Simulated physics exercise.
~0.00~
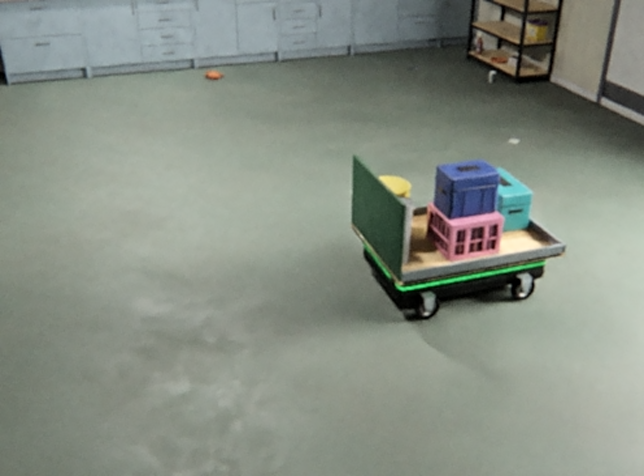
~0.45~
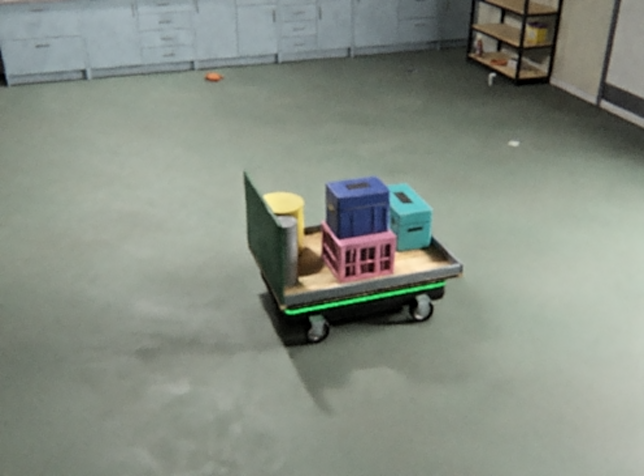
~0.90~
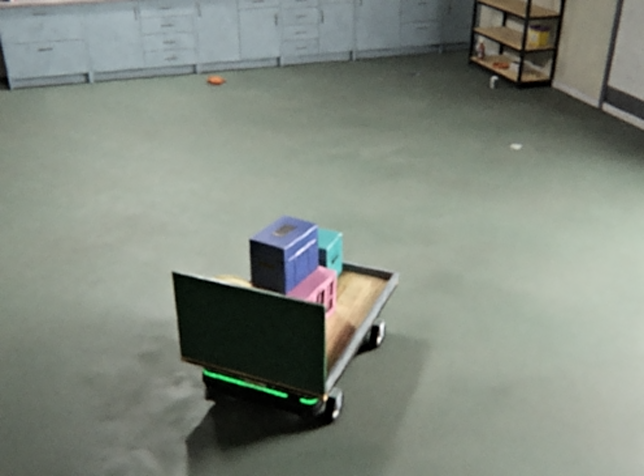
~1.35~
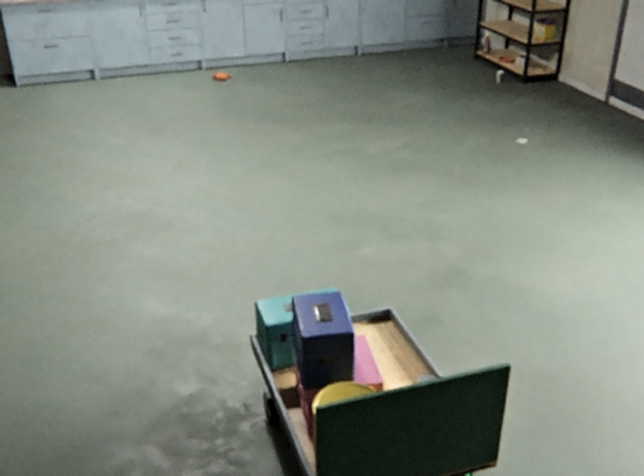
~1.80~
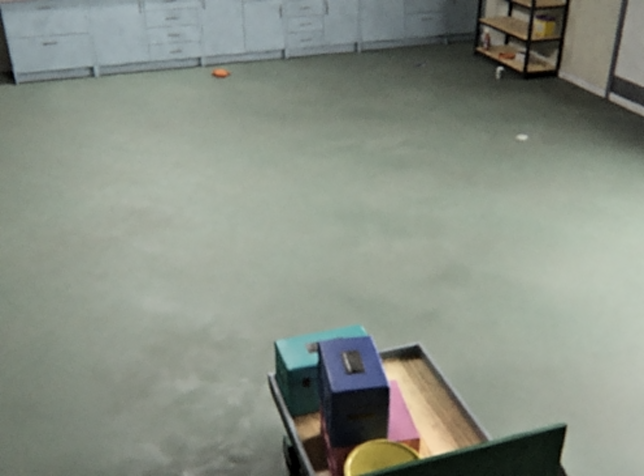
Workshop floor with a flat cart rolling left, curving toward the viewer and reaching the bottom edge, blue toolbox still atop pink crate.
